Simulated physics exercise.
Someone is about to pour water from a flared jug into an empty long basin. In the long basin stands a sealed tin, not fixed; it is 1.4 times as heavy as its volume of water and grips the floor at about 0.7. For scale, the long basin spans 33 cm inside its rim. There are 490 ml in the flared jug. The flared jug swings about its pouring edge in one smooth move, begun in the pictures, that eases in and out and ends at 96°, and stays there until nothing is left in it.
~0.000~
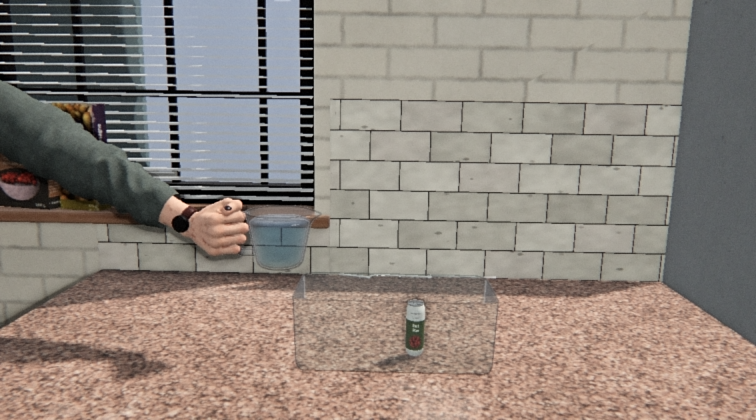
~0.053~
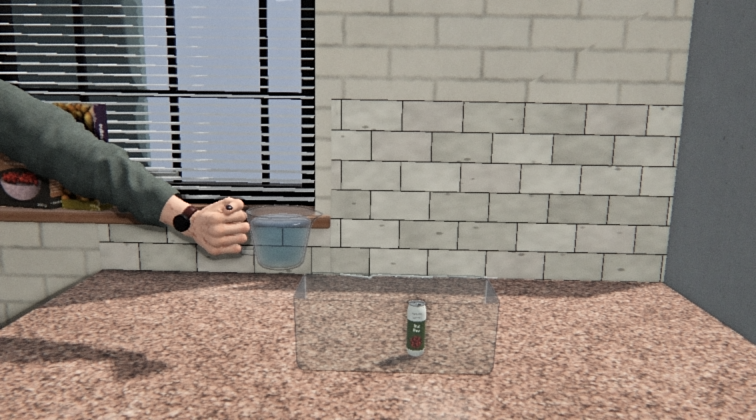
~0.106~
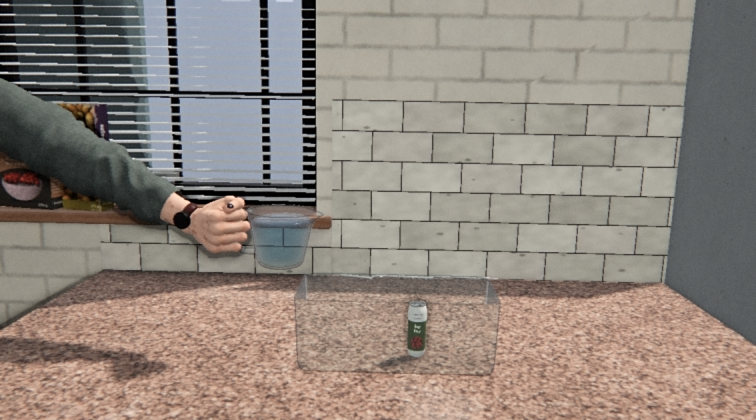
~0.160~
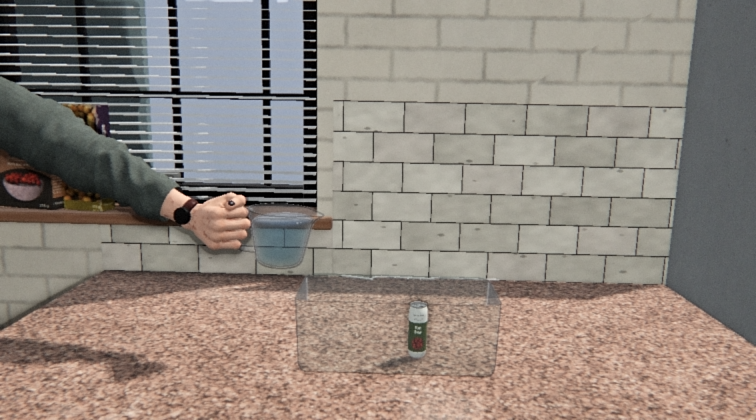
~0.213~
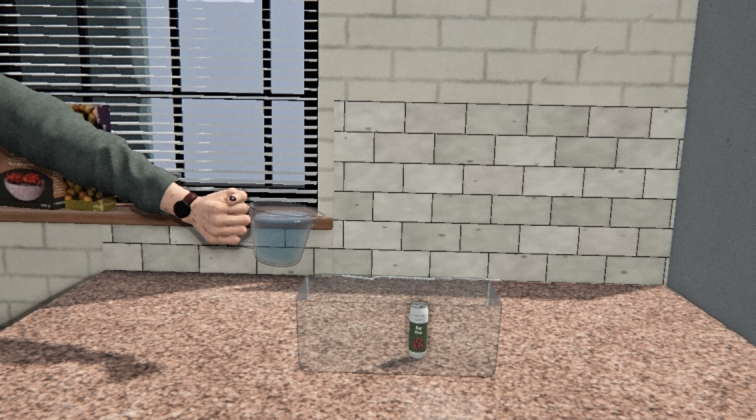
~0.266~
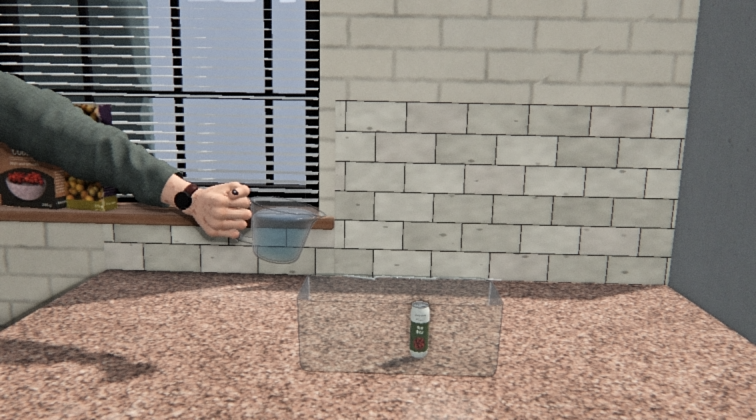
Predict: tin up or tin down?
The tin keeps standing.
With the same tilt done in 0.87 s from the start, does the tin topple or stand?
The tin keeps standing.
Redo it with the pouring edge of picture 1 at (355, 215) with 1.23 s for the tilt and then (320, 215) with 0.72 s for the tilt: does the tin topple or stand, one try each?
First it falls; then it stays up.
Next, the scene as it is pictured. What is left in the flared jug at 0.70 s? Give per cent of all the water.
About 72 per cent.
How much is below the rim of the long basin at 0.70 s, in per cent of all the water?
About 7 per cent.
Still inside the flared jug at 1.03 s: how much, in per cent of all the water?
About 18 per cent.
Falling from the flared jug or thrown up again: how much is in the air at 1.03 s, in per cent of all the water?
About 24 per cent.
After 0.70 s the tilt is 59° and 72 per cent is still to pour; the tin stands where it began.
After 1.03 s the tilt is 90° and 18 per cent is still to pour; the tin stands where it began.
After 1.36 s the tilt is 96° and 1 per cent is still to pour; the tin stands where it began.
After 1.73 s the tilt is 96° and 0 per cent is still to pour; the tin stands where it began.
In the end the tin stands where it began.
